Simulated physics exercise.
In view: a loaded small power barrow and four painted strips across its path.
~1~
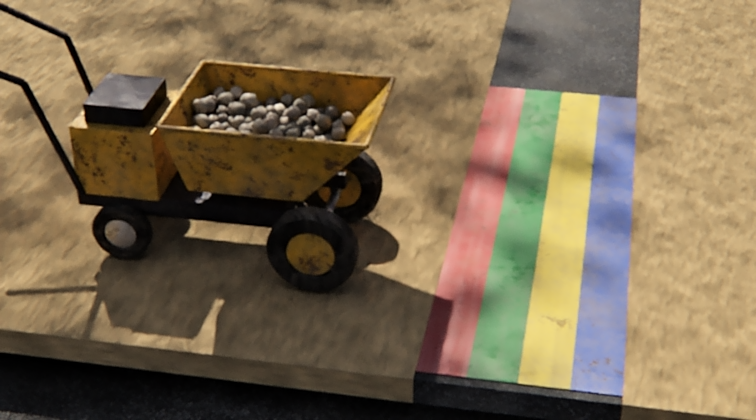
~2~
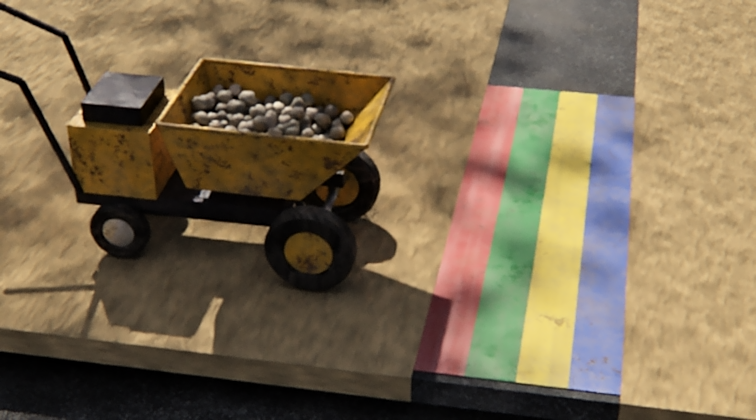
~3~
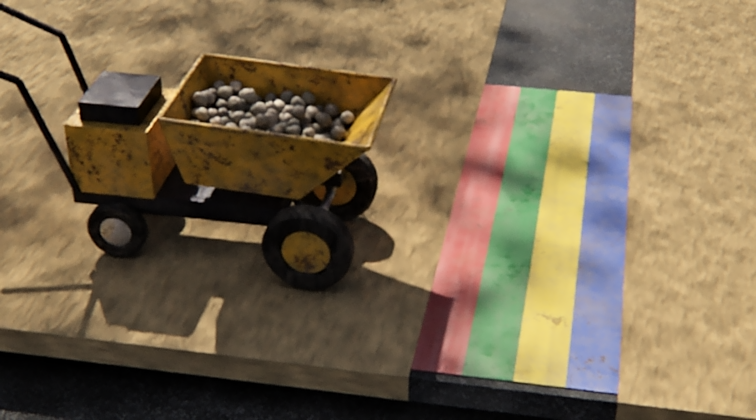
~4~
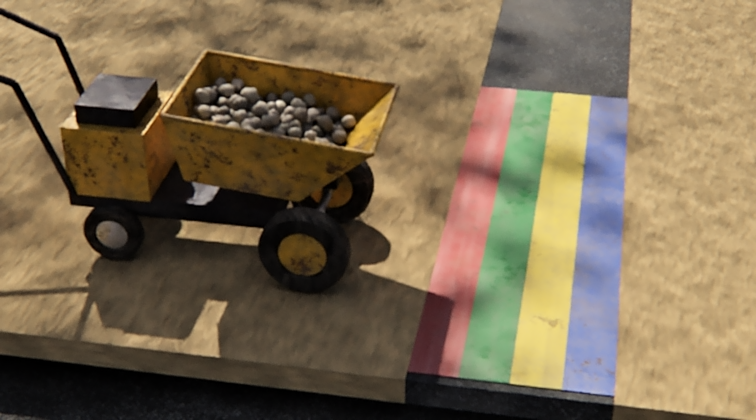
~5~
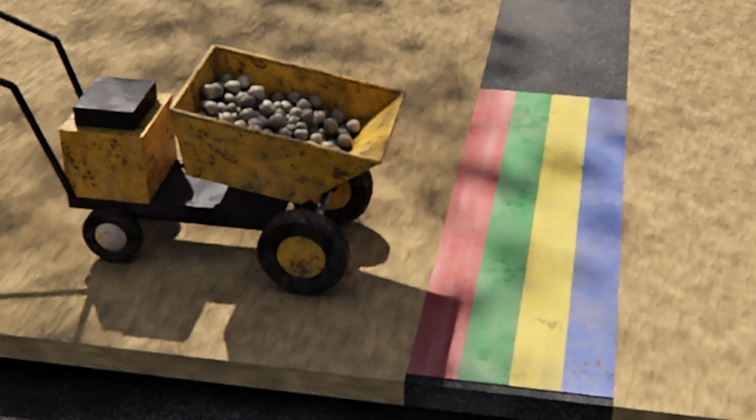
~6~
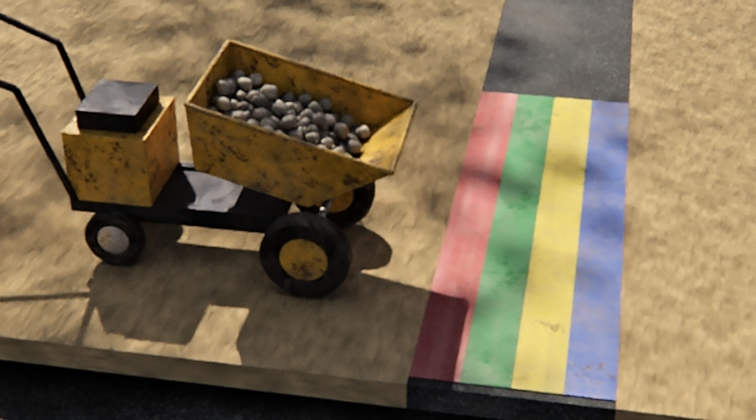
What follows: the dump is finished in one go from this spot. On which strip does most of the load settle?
Most lies over the green band.
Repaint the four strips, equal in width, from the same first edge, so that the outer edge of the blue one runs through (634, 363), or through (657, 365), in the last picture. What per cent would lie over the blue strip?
The first gives 0 %, the second 0 %.
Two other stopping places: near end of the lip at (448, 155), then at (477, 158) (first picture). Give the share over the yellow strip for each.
Roughly 30 per cent, and 10 per cent.
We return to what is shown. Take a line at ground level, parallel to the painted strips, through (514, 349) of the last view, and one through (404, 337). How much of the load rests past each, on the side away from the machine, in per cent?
First some 30, then 80 per cent.
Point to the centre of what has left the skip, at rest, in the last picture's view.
Around (510, 271).
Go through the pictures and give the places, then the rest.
In the first frame, lip of the skip near (366, 147), level; top of the load near (254, 130), river pebbles; red strip near (451, 332); green strip near (500, 337); yellow strip near (550, 343); blue strip near (600, 349).
In the second frame, lip of the skip near (366, 147), level; top of the load near (259, 114).
In the third frame, lip of the skip near (368, 148), tipped barely; top of the load near (246, 120).
In the fourth frame, lip of the skip near (371, 155), tipped a little; top of the load near (241, 117).
In the fifth frame, lip of the skip near (379, 163), tipped a little; top of the load near (237, 115).
In the sixth frame, lip of the skip near (391, 173), tipped clearly; top of the load near (249, 113); red strip near (444, 337); green strip near (493, 342); yellow strip near (543, 348); blue strip near (593, 353).
Shortly afterwards, skip tipped steeply; the whole lot in the skip.
Next, skip tipped steeply; the bulk in the skip; a little over the red strip; a little over the green strip; only a few over the yellow strip.
Some moments later, skip tipped right over; near a quarter in the skip; near a quarter over the red strip; near a third over the green strip; near a quarter over the yellow strip; a little over the blue strip.
In the end, skip tipped right over; near a quarter in the skip; near a quarter over the red strip; near a third over the green strip; near a quarter over the yellow strip; a little over the blue strip.
